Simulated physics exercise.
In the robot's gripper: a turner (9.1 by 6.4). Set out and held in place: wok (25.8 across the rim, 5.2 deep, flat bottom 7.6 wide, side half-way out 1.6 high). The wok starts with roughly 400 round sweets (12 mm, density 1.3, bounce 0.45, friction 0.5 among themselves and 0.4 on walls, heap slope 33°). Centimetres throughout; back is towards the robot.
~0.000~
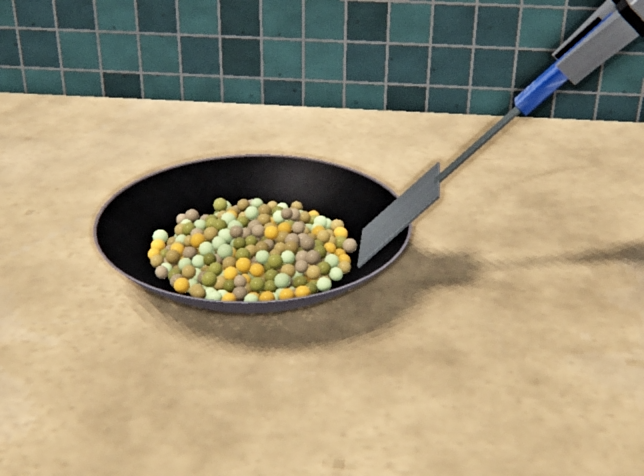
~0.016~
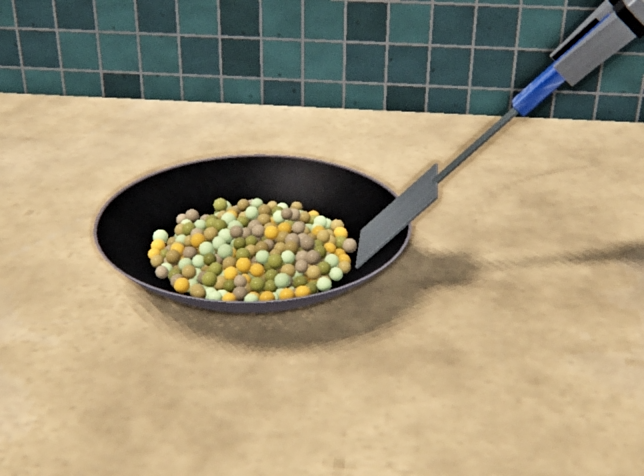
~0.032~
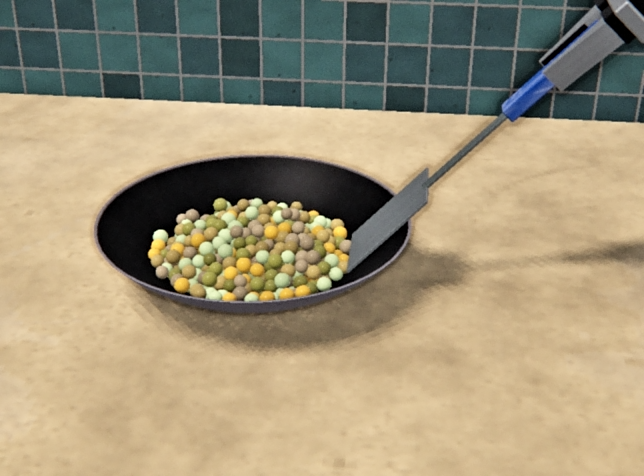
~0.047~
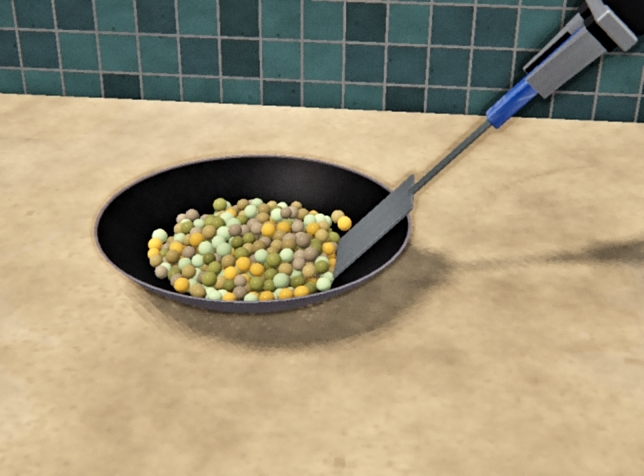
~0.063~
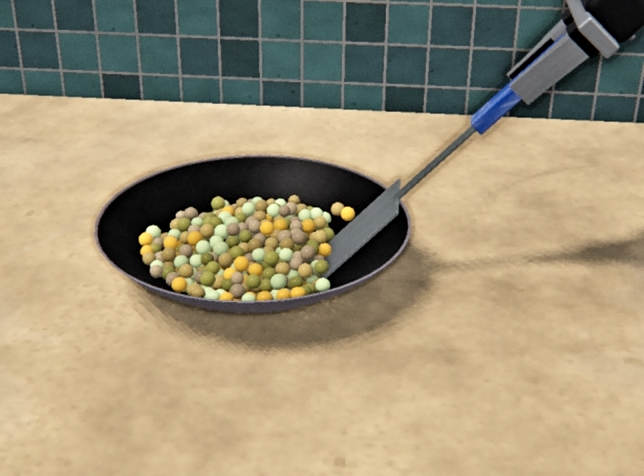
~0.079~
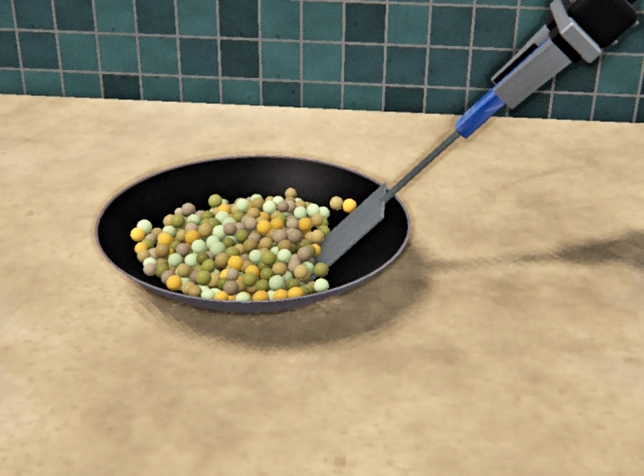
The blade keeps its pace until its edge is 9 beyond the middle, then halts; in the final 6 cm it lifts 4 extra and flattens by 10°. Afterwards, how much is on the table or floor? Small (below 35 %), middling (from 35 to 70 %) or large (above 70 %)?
Share on the table or floor: Small (below 35 %).
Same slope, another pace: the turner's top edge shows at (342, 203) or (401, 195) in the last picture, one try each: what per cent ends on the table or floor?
About 45 and 20 per cent.
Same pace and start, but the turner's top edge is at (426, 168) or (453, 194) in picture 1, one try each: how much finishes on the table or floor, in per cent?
Some 30 and 30 per cent.
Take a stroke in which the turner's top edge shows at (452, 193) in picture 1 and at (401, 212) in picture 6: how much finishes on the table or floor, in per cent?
Some 25 per cent.
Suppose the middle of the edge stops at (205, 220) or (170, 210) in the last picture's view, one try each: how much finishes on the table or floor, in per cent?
About 0 and 20 per cent.
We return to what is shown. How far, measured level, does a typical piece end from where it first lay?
Some 5 cm.
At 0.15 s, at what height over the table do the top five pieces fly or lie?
About 5 cm.
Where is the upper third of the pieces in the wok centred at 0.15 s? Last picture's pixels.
At about (201, 229).
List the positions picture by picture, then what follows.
In the first picture, turner top edge at (439, 179), sloping 48°; upper third of the load around (255, 241), from x 155 to 350, top at y 205; 395 in the wok.
In the second picture, turner top edge at (437, 180), sloping 48°; upper third of the load around (256, 241), from x 155 to 350, top at y 205.
In the third picture, turner top edge at (428, 184), sloping 48°; upper third of the load around (256, 241), from x 155 to 345, top at y 205.
In the fourth picture, turner top edge at (413, 191), sloping 48°; upper third of the load around (257, 239), from x 155 to 345, top at y 205.
In the fifth picture, turner top edge at (399, 196), sloping 48°; upper third of the load around (255, 236), from x 145 to 350, top at y 200.
In the sixth picture, turner top edge at (384, 199), sloping 48°; upper third of the load around (248, 236), from x 140 to 350, top at y 195; 395 in the wok.
After 0.15 s, sloping 48°, highest piece 5 above the table; 395 in the wok.
After 0.22 s, sloping 45°, highest piece 7 above the table; 394 in the wok, 1 on the blade or in flight.
After 0.45 s, sloping 38°, highest piece 7 above the table; 295 in the wok, 72 on the table or floor, 28 on the blade or in flight.
After 1.50 s, sloping 38°, highest piece 5 above the table; 294 in the wok, 101 on the table or floor.
At rest, 294 in the wok, 101 on the table or floor. That is 26 % on the table or floor.
